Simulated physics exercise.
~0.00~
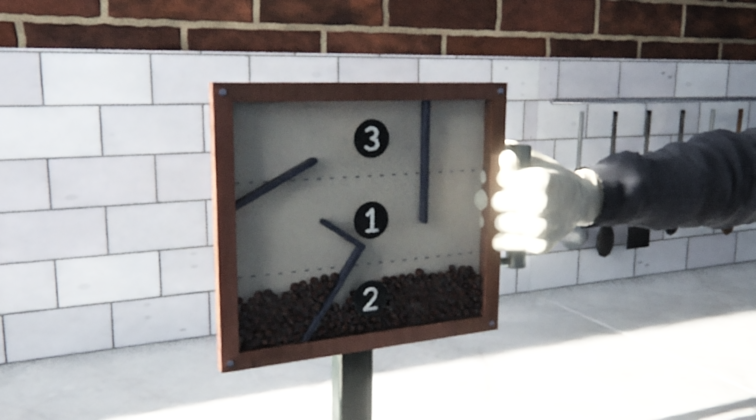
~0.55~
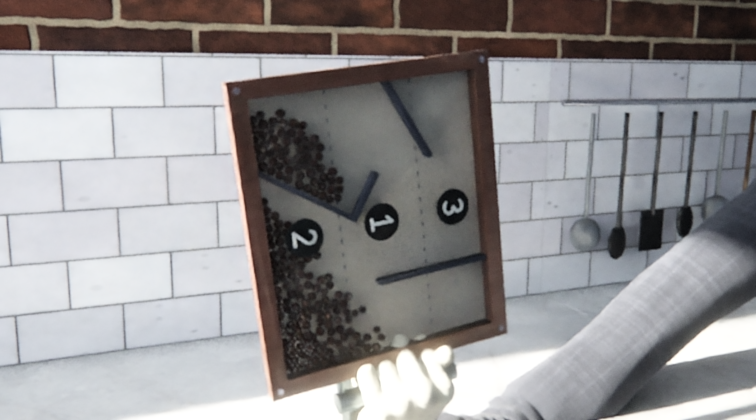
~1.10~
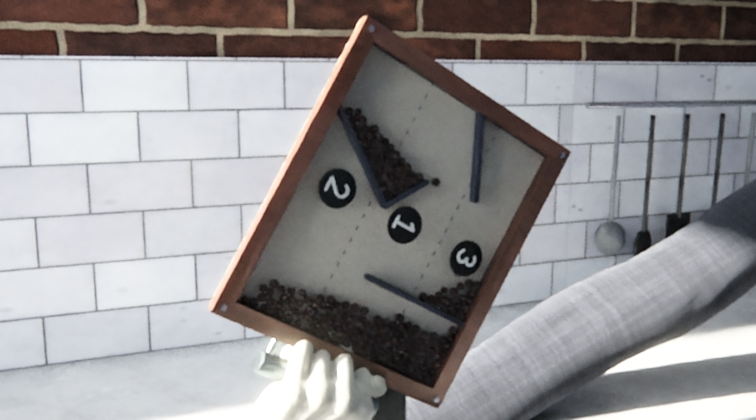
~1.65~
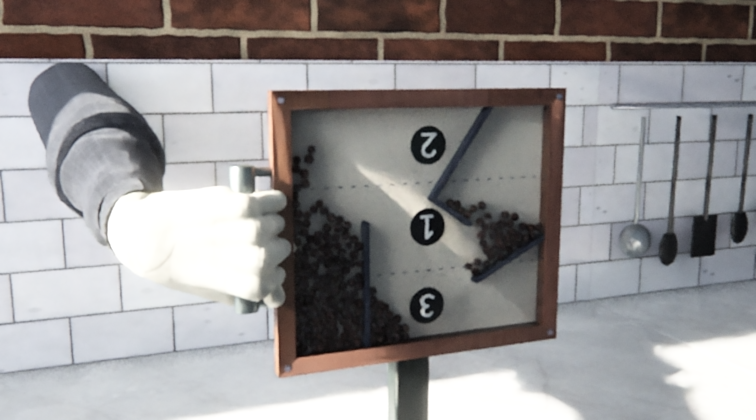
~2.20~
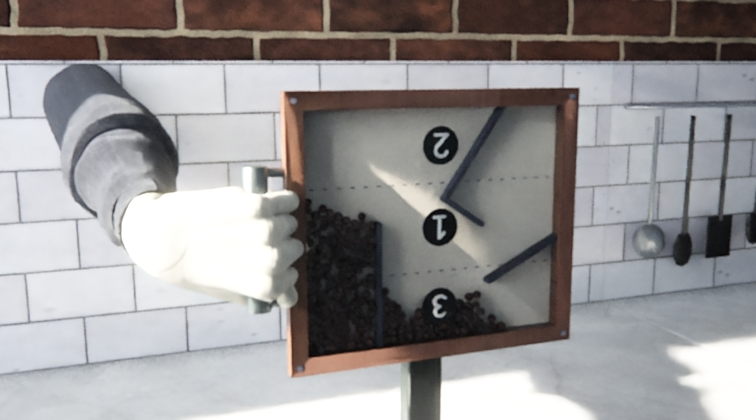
Dark pellets tumbling inside a framed case as a gloved hand turns it clockwise upside down, settling in the lower two bands.
